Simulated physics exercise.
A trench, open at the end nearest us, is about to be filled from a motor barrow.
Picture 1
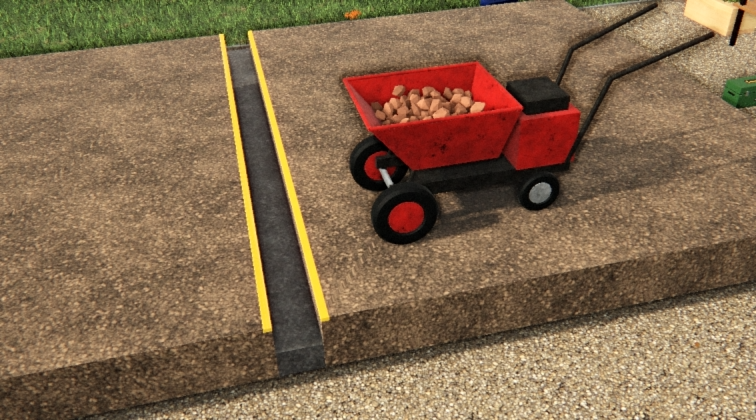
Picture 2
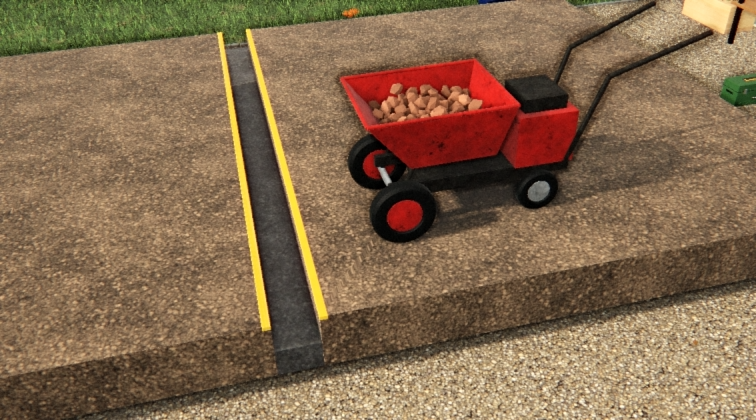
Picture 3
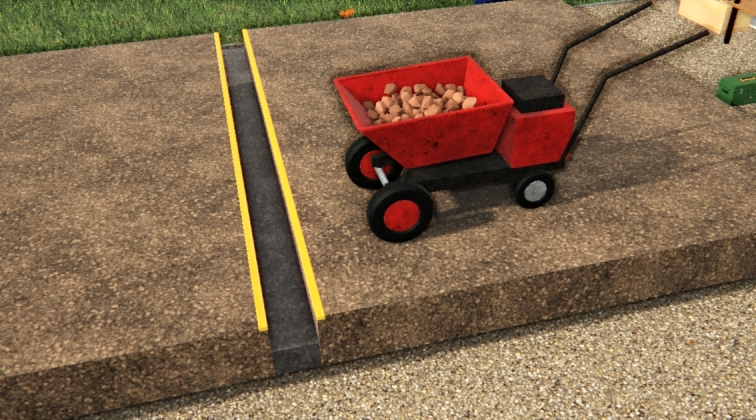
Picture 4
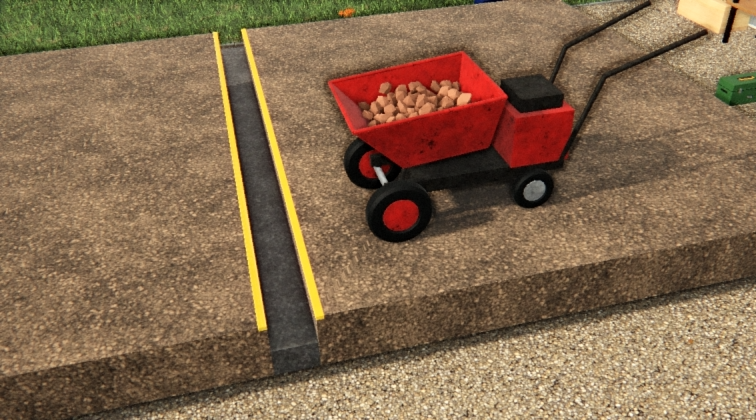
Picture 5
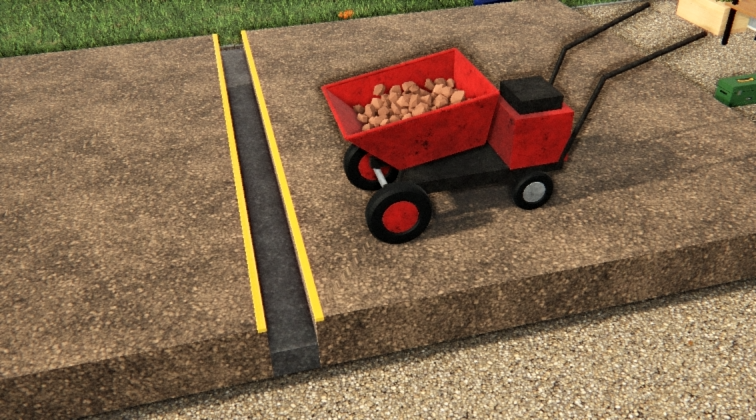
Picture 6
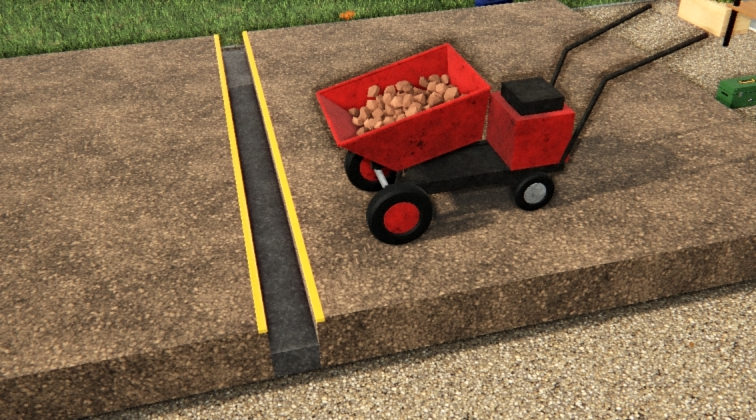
At first, a red motor barrow loaded with brownish rubble stands with its skip level, to the right of a narrow, yellow-edged trench in a brown slab. The barrow shifts very slightly left, then its skip gradually tilts a little toward the trench, the rubble still inside it.
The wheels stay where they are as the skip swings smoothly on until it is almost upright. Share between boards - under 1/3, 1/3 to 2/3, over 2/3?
Over 2/3.
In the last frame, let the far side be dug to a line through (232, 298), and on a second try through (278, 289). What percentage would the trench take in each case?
100 %, give or take, and then 50 %.
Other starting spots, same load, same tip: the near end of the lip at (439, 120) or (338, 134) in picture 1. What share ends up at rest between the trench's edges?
The first stopping place yields 30 % and the other yields 20 %.
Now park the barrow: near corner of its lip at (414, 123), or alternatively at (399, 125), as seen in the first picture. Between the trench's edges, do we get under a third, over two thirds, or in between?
At the first place the answer is the middle third, and at the second it is more than two thirds.
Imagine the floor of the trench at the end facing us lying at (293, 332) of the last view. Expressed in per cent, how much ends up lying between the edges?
I'd say roughly 50 in a hundred.
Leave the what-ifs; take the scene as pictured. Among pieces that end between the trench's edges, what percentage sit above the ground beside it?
20 %.
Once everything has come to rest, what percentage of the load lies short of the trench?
About 0 %.
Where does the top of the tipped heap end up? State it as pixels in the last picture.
Estimated top, final frame: Near (267, 217).
Shortly afterwards, skip tipped steeply; the whole lot in the skip.
Next, skip tipped right over; the bulk in the skip; a little in or heaped over the trench; only a few beyond it; only a few falling.
Some moments later, skip tipped right over; a little in the skip; the bulk in or heaped over the trench; a little beyond it.
In the end, skip tipped right over; only a few in the skip; the bulk in or heaped over the trench; a little beyond it.
